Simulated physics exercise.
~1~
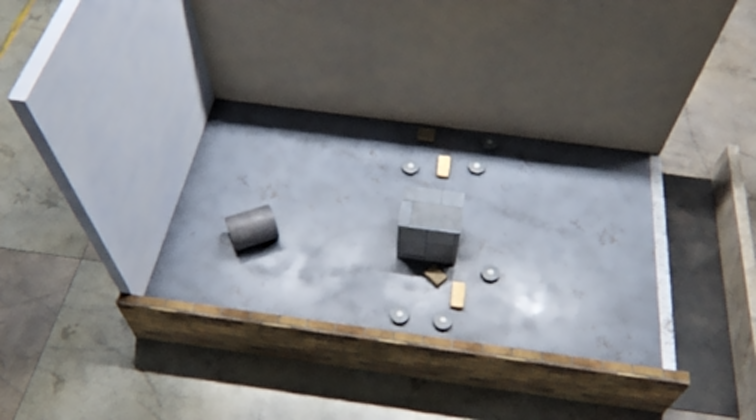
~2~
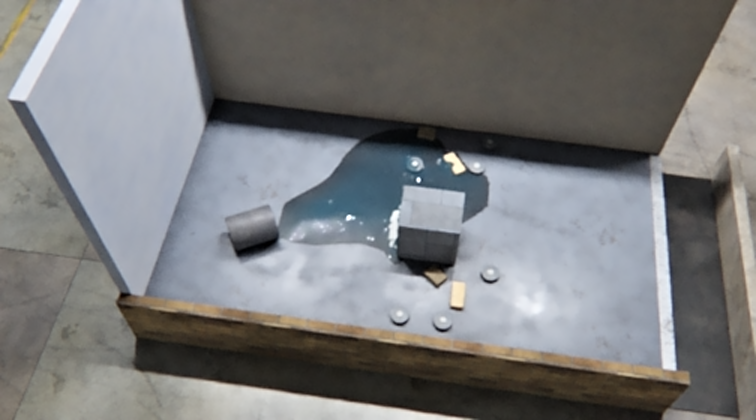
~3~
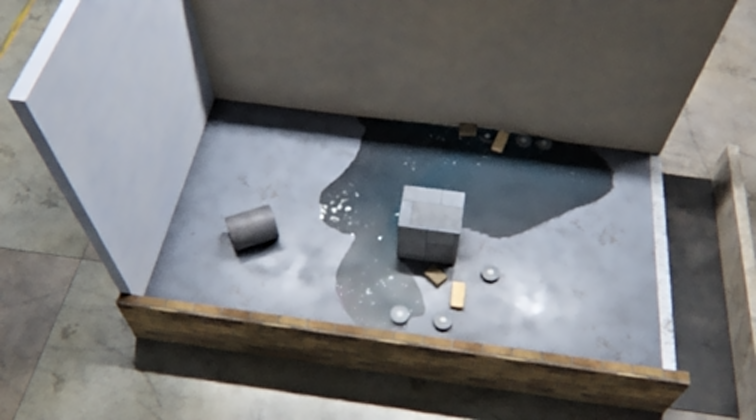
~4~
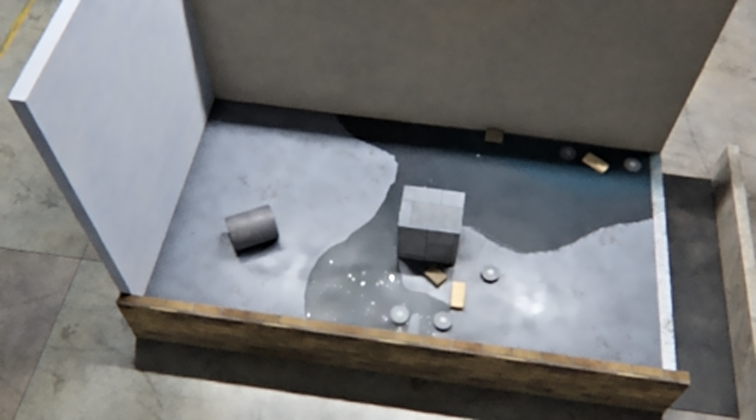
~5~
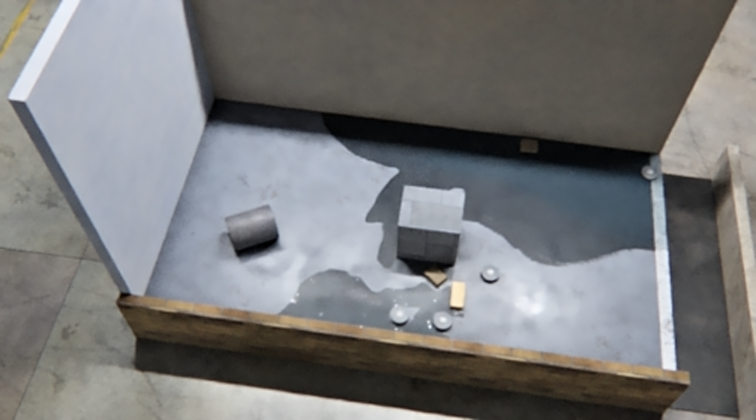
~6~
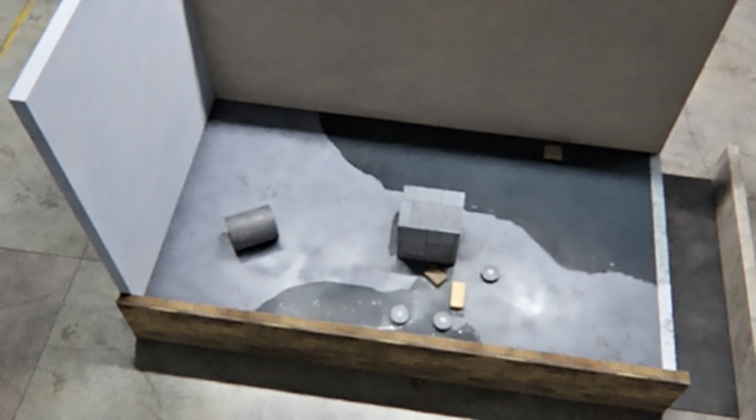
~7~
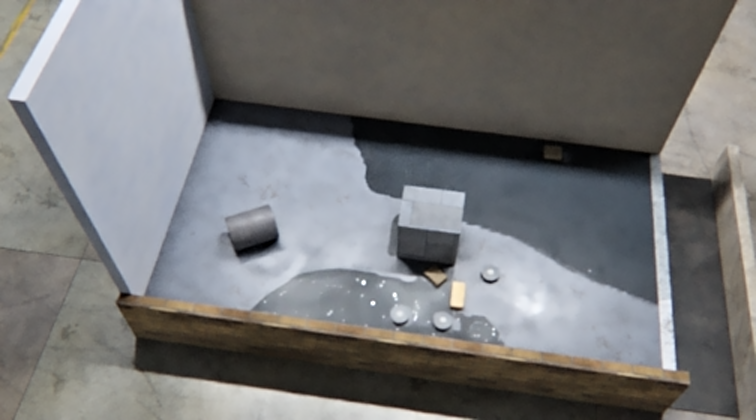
The footage shows water spreading across a grey walled floor around a block, carrying several small discs and wooden pieces rightward along the back wall until most vanish at the right, leaving one block near the wall, the front pieces unmoved, and thinning wet patches.
